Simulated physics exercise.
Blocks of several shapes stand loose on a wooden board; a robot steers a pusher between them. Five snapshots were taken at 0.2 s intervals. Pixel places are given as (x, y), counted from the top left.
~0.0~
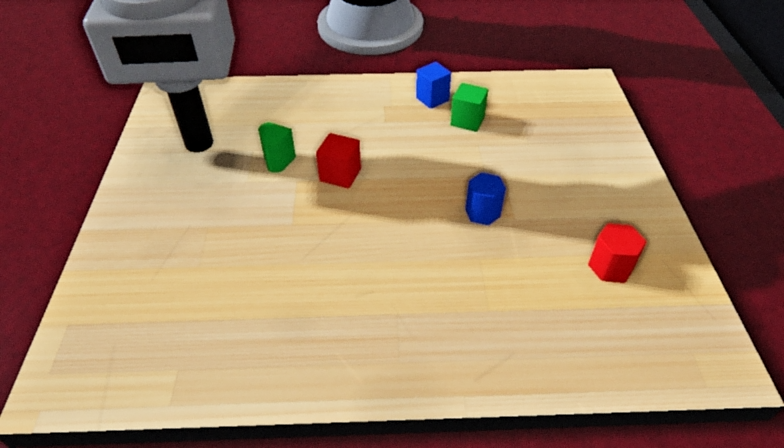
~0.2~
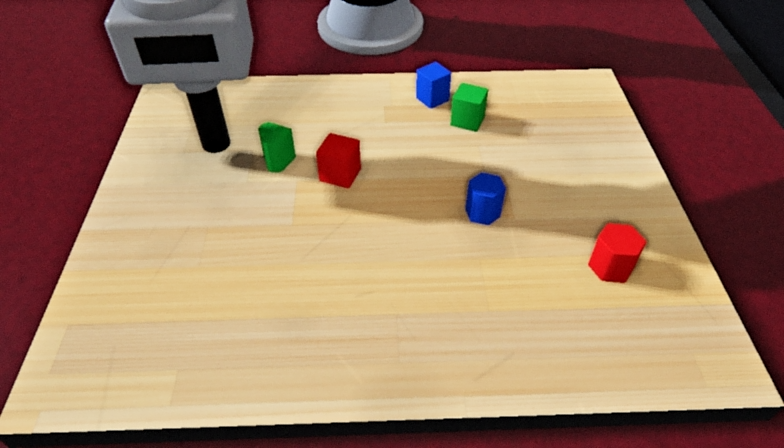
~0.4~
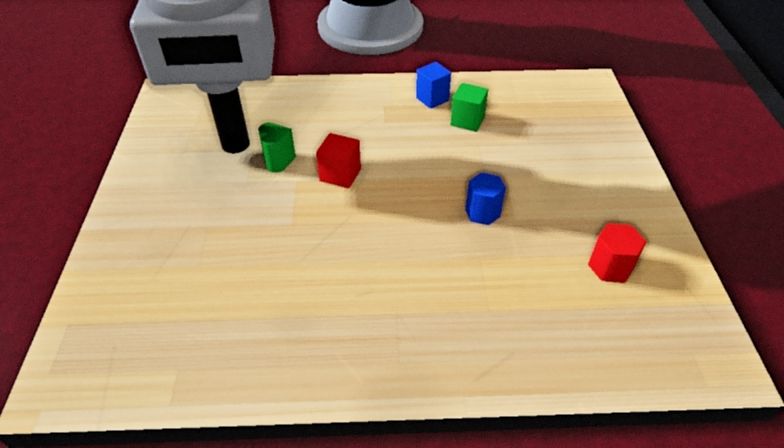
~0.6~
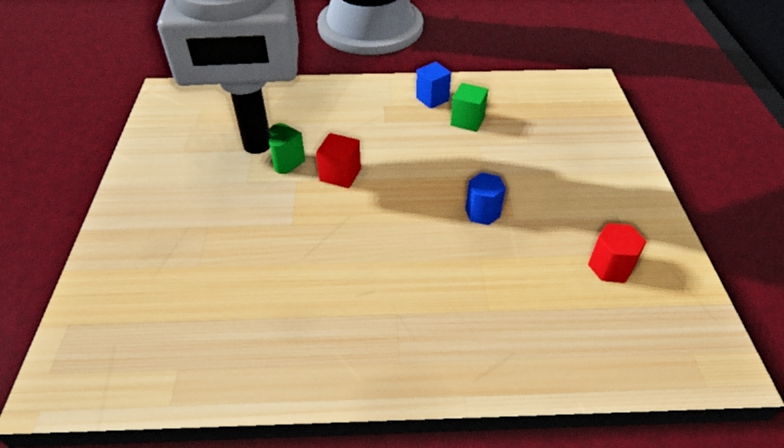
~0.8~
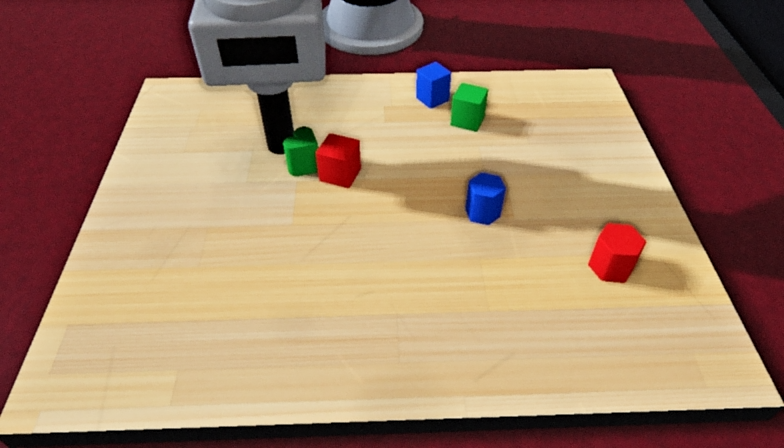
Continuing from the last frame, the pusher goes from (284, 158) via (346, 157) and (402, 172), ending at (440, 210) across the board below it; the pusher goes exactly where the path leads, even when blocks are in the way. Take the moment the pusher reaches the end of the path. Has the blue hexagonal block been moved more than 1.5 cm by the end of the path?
Short answer: No.
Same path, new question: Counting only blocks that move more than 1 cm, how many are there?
Total: Two.
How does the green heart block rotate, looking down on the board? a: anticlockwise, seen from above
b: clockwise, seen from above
b
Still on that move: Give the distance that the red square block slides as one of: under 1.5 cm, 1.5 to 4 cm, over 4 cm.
The shift is above 4 cm.
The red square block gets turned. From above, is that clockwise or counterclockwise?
Looking down on the board, it turns clockwise.
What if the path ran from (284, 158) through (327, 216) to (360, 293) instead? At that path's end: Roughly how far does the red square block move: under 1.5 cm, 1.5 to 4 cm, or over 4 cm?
If I had to pick, the red square block travels from 1.5 to 4 cm here.
What follows on the original path. One third of the way, pusher at (346, 145); green heart block at (349, 145), turned 50° clockwise; red square block at (372, 159).
Two thirds of the way, pusher at (403, 161); green heart block at (386, 158), turned 100° clockwise; red square block at (386, 180), turned 65° clockwise.
At the end, pusher at (441, 198); green heart block at (397, 169), turned 135° clockwise; red square block at (382, 191), turned 90° clockwise; blue hexagonal block in place.
